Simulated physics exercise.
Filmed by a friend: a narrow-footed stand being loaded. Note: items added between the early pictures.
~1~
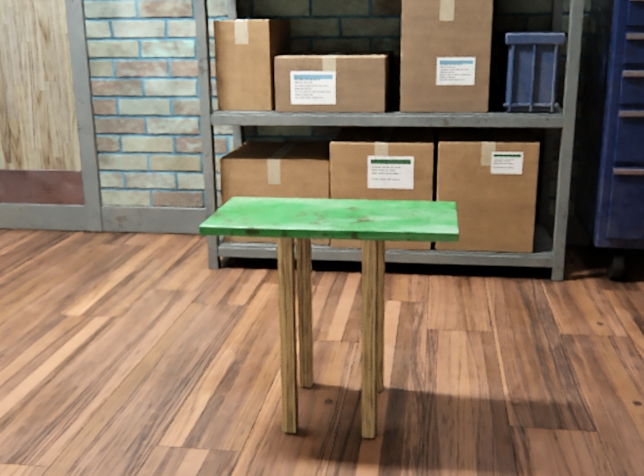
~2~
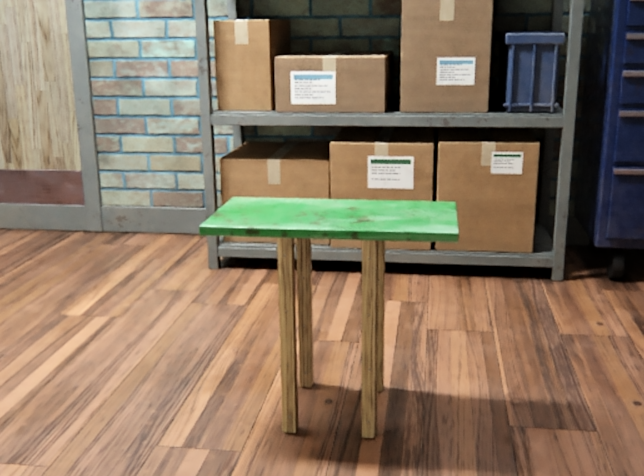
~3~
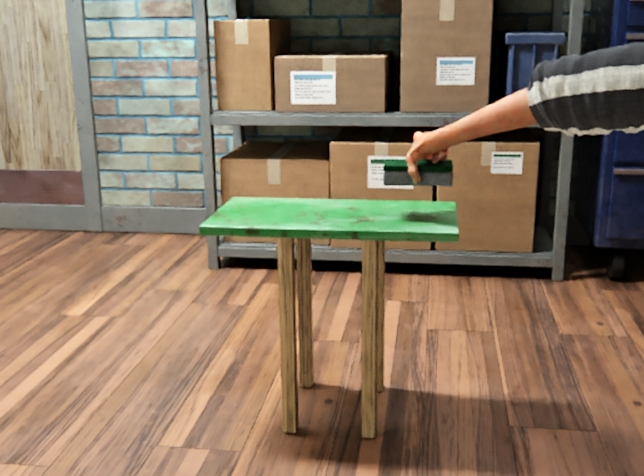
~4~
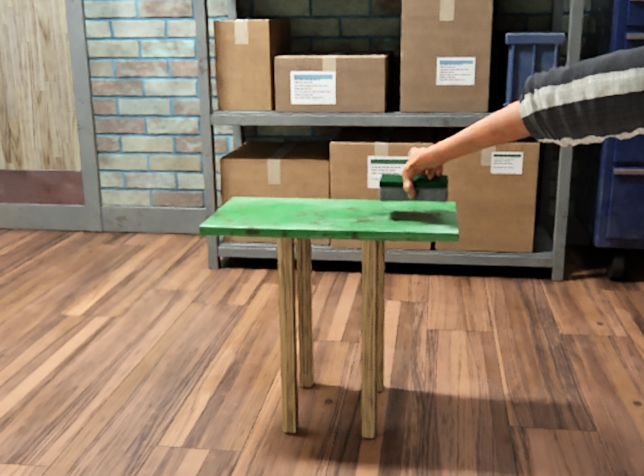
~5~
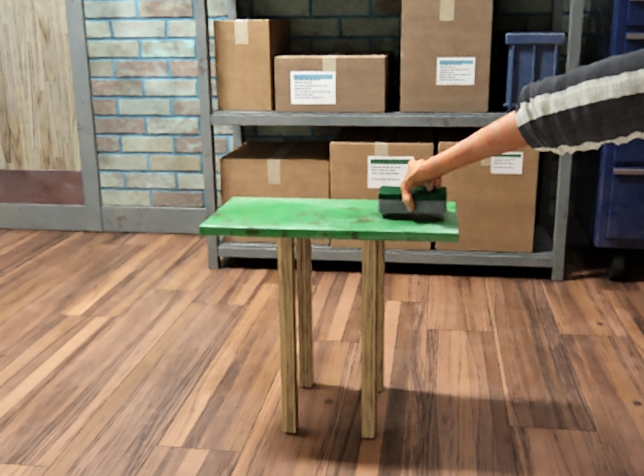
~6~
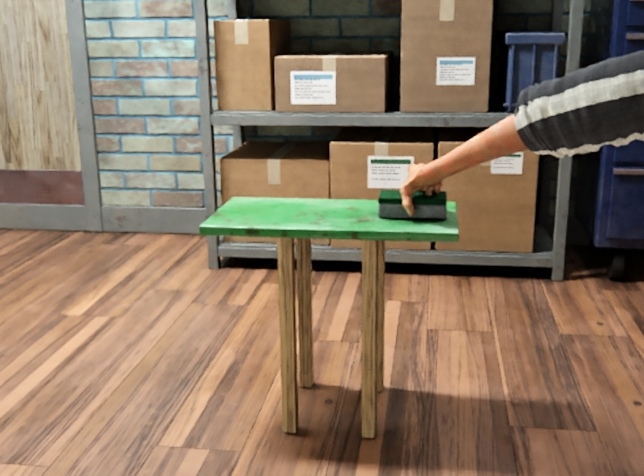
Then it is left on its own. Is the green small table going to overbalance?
As it turns out, the green small table holds firm.
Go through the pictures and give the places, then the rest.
The first picture shows green small table (334, 218).
The second picture shows green small table (334, 218).
The third picture shows still on the way; green small table (334, 218); sponge (418, 173).
The fourth picture shows still on the way; green small table (334, 218); sponge (414, 188).
The fifth picture shows still on the way; green small table (334, 218); sponge (413, 200).
The sixth picture shows in place, still held; green small table (334, 218); sponge (413, 204).
Then, 0.40 s after the last picture, green small table at rest near (334, 218).
At rest, the green small table stays flat on its feet, near (334, 218).
